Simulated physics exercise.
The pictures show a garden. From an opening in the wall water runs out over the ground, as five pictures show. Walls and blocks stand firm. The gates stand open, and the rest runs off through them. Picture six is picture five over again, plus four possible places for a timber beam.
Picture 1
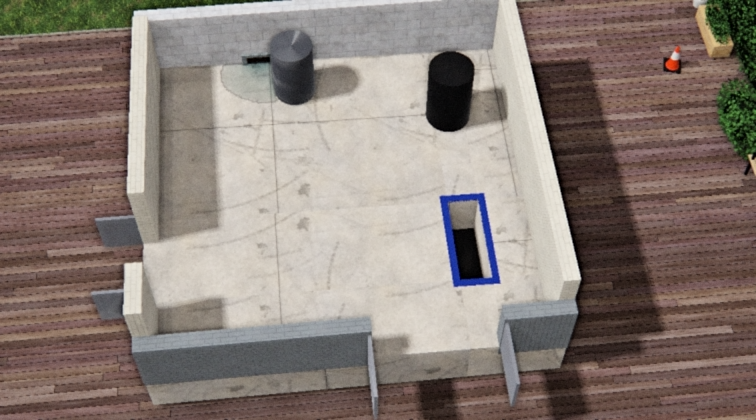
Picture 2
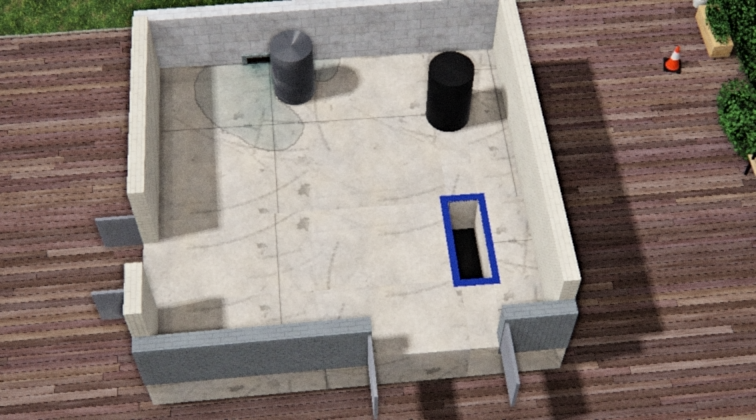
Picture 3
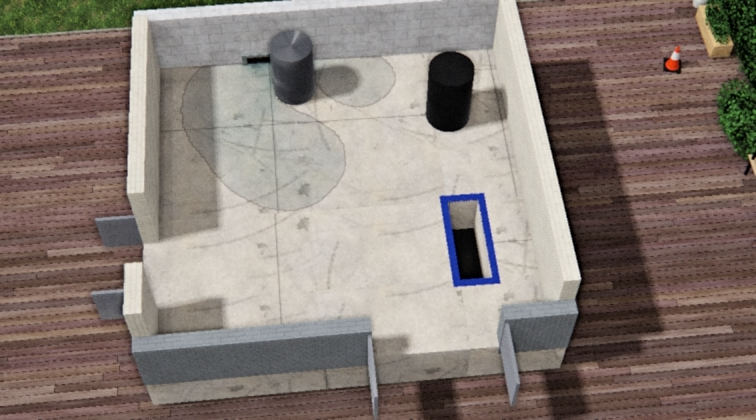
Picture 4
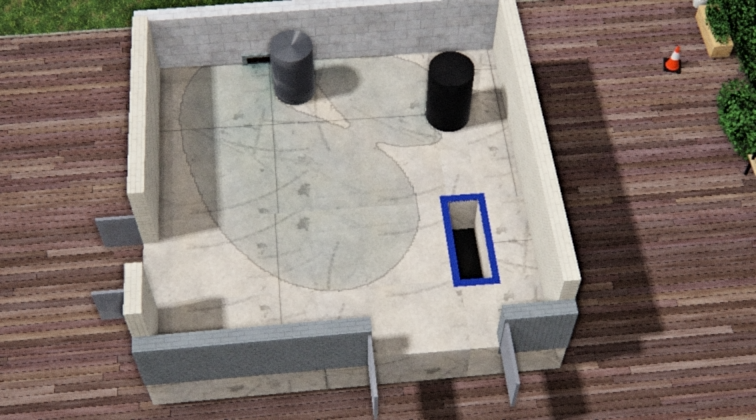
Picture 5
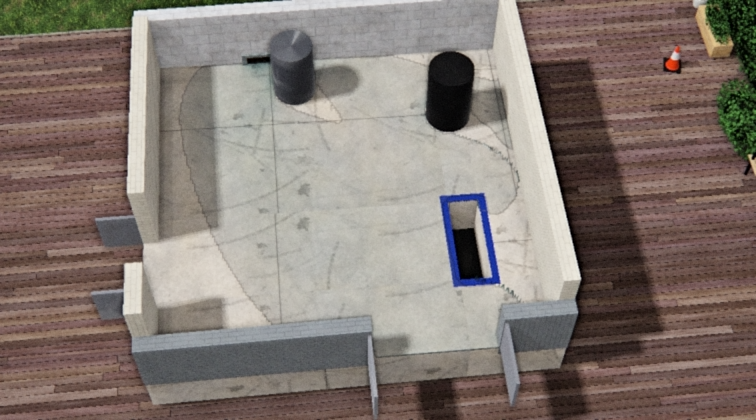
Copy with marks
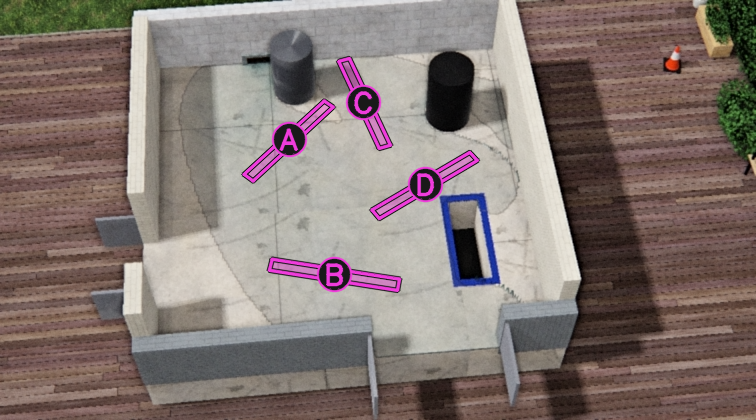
At the start, a small patch of water lies beside the grey cylinder near the back wall of a walled yard with open gates. The water spreads forward and around the cylinder, then widens across the pale floor toward the front wall, and finally surrounds much of the blue-edged pit at right.
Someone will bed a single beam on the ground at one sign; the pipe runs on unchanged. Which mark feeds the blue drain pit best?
The best spot is B.
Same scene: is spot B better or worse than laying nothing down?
It is better.
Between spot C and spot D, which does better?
C it is.
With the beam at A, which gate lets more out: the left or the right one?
The right gate.
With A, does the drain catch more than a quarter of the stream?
Yes, it does.
In magenta, A from (248, 177) to (328, 104); B from (270, 264) to (398, 284); C from (344, 59) to (384, 146); D from (375, 214) to (473, 156).
If A is chosen, about 33 % of the stream goes into the blue drain pit, about 67 % out by the gates.
If B is chosen, about 64 % of the stream goes into the blue drain pit, about 36 % out by the gates.
If C is chosen, about 42 % of the stream goes into the blue drain pit, about 58 % out by the gates.
If D is chosen, about 29 % of the stream goes into the blue drain pit, about 71 % out by the gates.
